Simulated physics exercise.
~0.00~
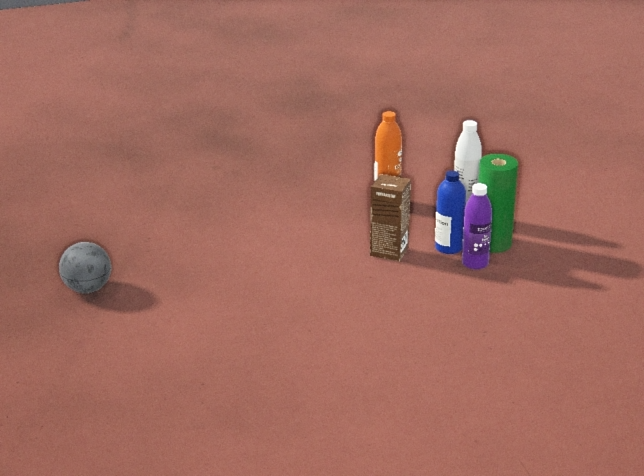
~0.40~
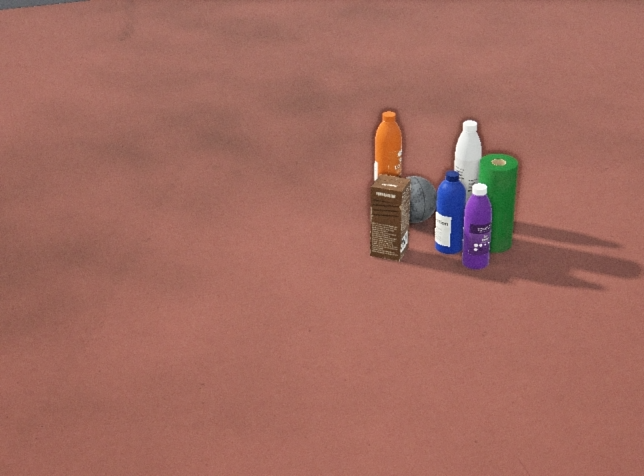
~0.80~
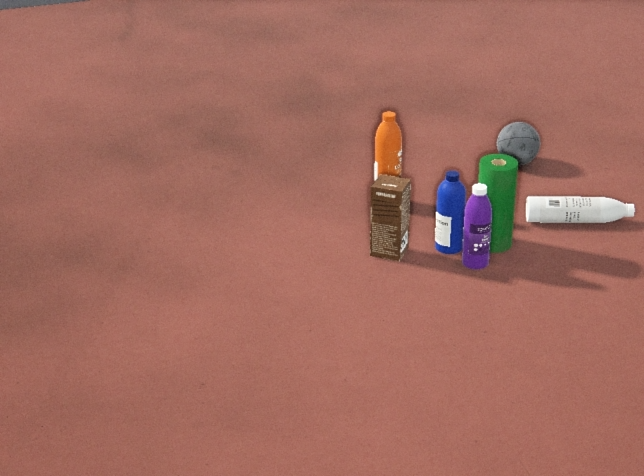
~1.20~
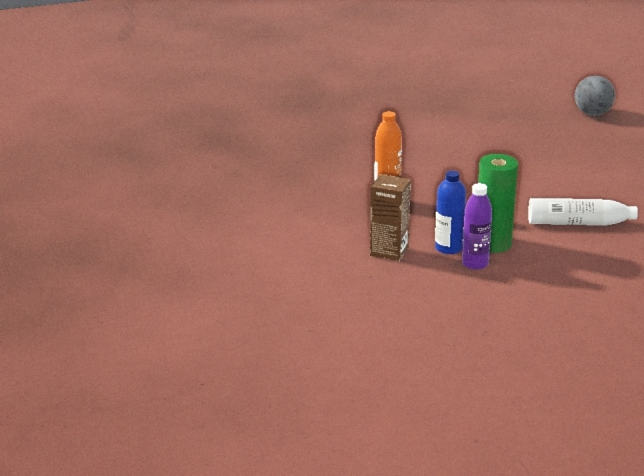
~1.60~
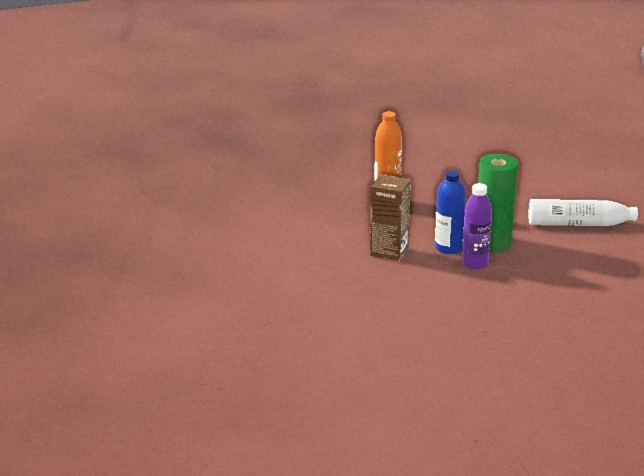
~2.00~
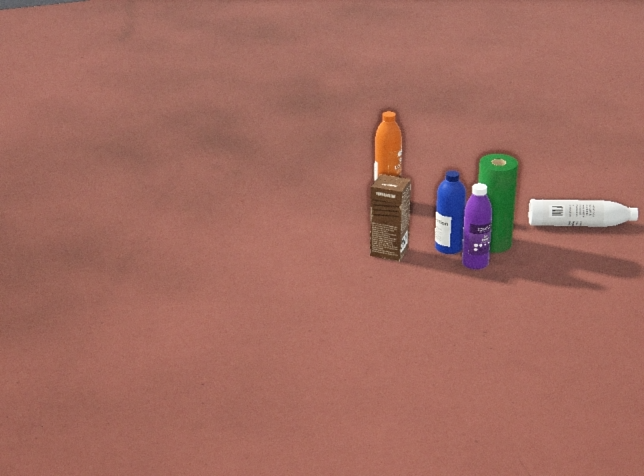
A grey ball rolls rightward across a reddish floor into a group of bottles, a brown carton and a green roll, and the white bottle topples onto its side. The ball continues up and out of view at the right, leaving the other items standing.
